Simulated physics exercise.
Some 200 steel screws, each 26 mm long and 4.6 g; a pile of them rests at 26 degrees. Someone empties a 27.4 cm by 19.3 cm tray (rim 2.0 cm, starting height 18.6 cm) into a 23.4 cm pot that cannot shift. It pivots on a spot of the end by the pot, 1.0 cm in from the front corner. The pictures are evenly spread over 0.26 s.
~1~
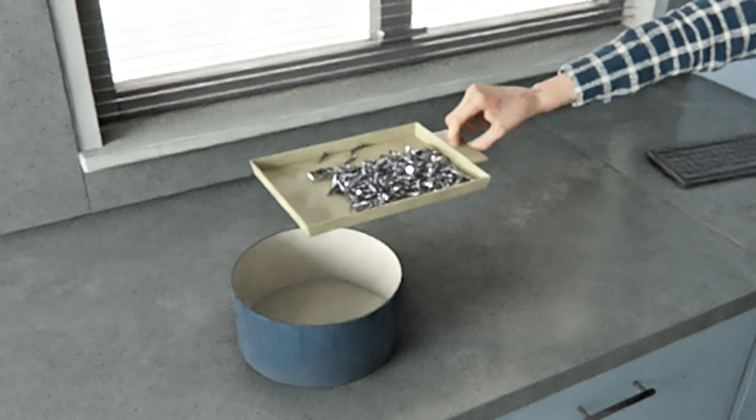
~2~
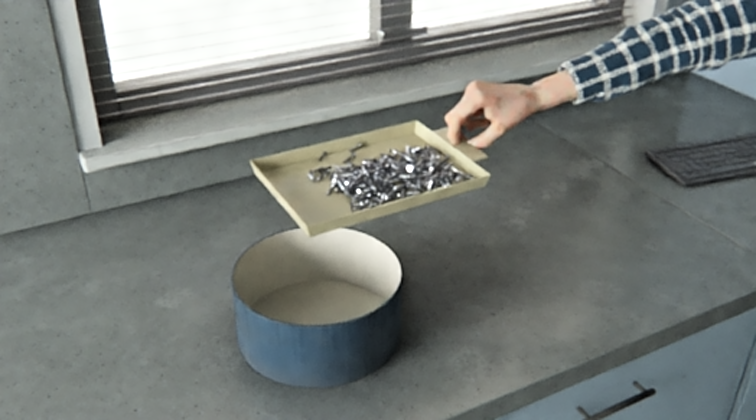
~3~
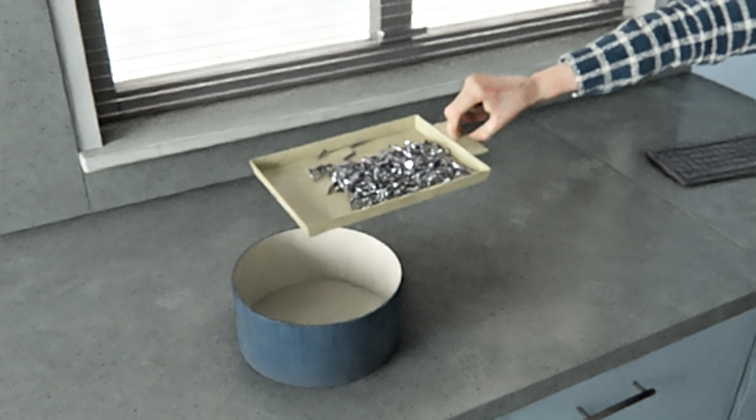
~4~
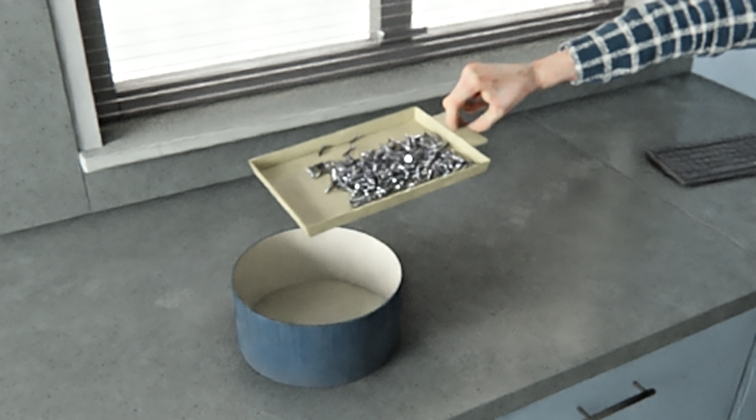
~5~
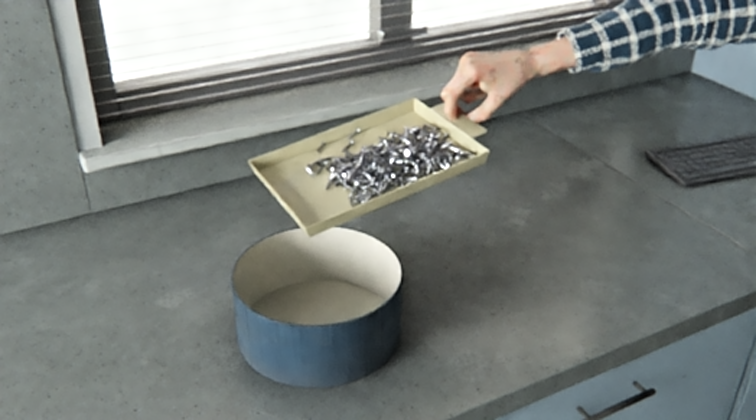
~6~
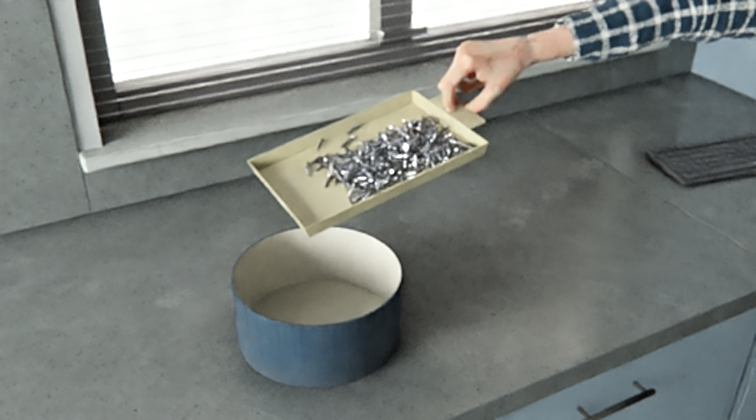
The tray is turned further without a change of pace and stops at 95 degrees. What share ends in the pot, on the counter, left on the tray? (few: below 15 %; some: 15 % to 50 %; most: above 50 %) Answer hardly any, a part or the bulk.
Pot the bulk, counter a part, tray hardly any.
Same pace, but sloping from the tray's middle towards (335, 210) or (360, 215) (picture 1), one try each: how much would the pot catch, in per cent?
Some 100 and 90 per cent.
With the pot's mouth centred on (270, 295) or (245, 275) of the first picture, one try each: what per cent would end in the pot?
Some 75 and 100 per cent.
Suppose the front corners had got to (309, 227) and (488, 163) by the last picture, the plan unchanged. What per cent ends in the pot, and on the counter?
Pot 75, counter 25.
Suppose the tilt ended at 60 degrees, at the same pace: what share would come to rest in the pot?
Then about 35 per cent.
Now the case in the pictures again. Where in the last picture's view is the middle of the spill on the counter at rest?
Near (217, 302).
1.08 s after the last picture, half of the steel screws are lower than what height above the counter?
About 20 cm.
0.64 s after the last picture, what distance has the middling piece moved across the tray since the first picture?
Some 15 cm.
Then, 0.64 s after the last picture, tilt 51 degrees; the tray holds 95 %, the pot 0 %.
Then, 1.08 s after the last picture, tilt 77 degrees; the tray holds 50 %, the pot 40 %.
Then, 1.59 s after the last picture, tilt 95 degrees; the tray holds 0 %, the pot 75 %.
In the end, pot 75 %, counter 25 %, tray 0 %.
